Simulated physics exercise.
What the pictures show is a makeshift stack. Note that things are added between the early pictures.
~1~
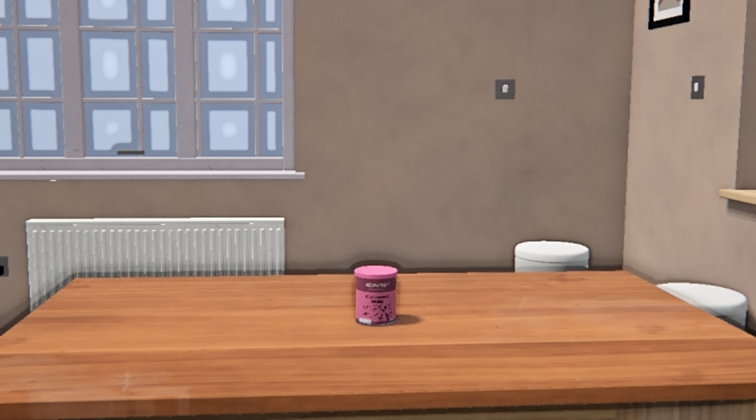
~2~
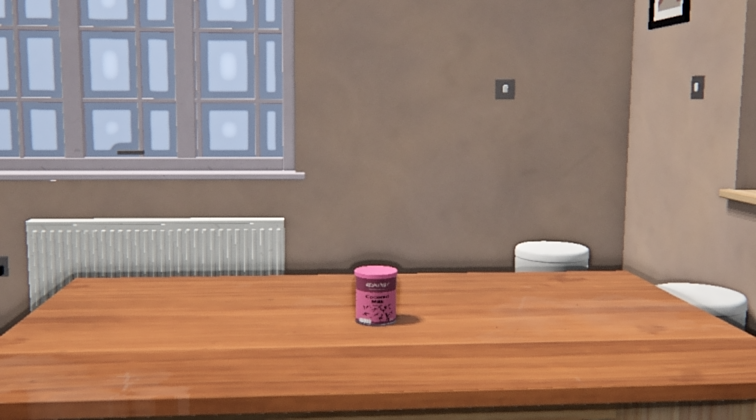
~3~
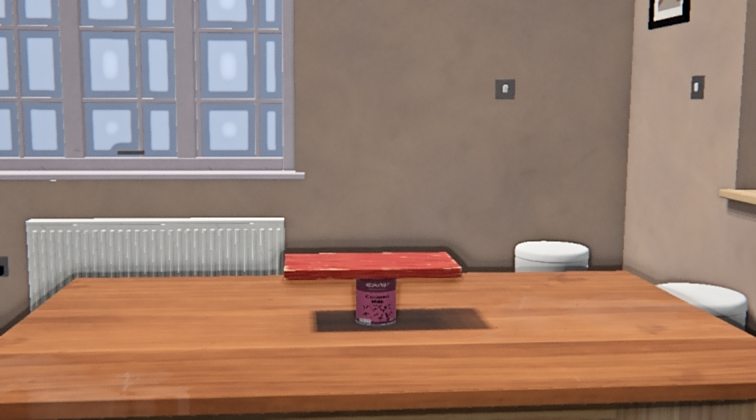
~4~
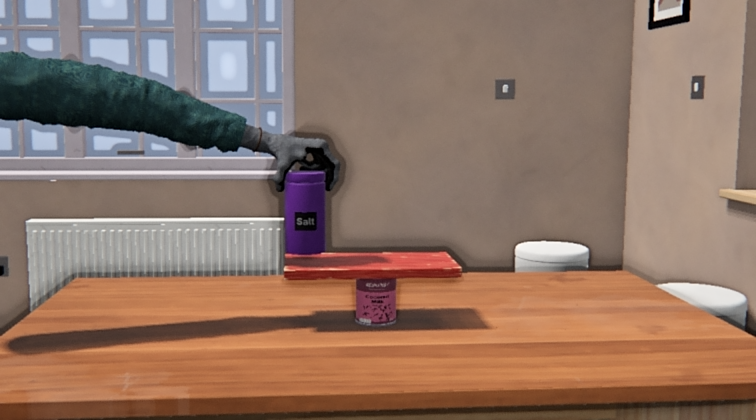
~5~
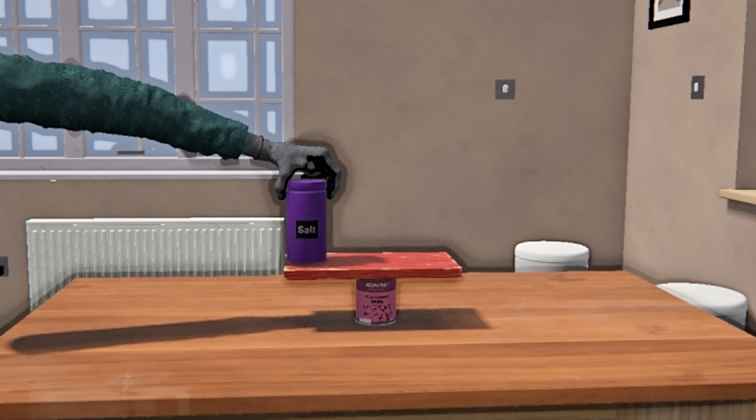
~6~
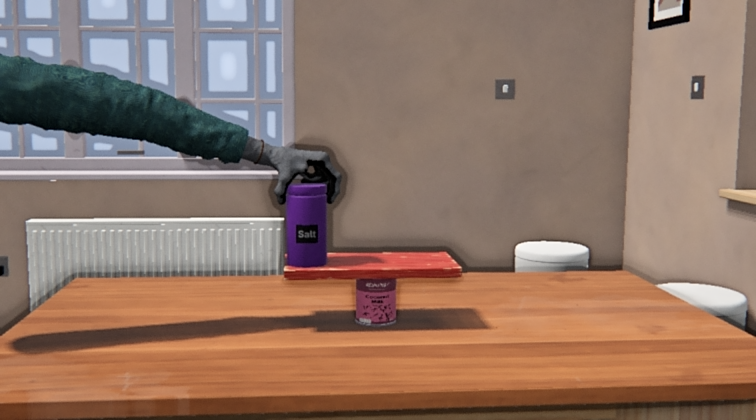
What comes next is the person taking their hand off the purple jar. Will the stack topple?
Yes, it topples.
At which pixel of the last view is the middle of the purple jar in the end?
It finishes at about (176, 318).
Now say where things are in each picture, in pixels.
In the first frame, the last thing is not in view yet; pink tin (376, 296).
In the second frame, the last thing is not in view yet; pink tin (376, 296).
In the third frame, the last thing is not in view yet; pink tin (376, 296).
The fourth frame shows coming down; purple jar (305, 212); pink tin (376, 296).
The fifth frame shows coming down; purple jar (307, 220); pink tin (376, 296).
The sixth frame shows set down, still held; purple jar (307, 225); pink tin (376, 296).
Then, 0.40 s after the last picture, purple jar now fallen; red board tipped 45° from how it was.
Then, 0.70 s after the last picture, red board now fallen.
At rest, fallen, purple jar and red board; pink tin in place. Seen from the same camera at the end, purple jar near (175, 318). The stack loses its balance.
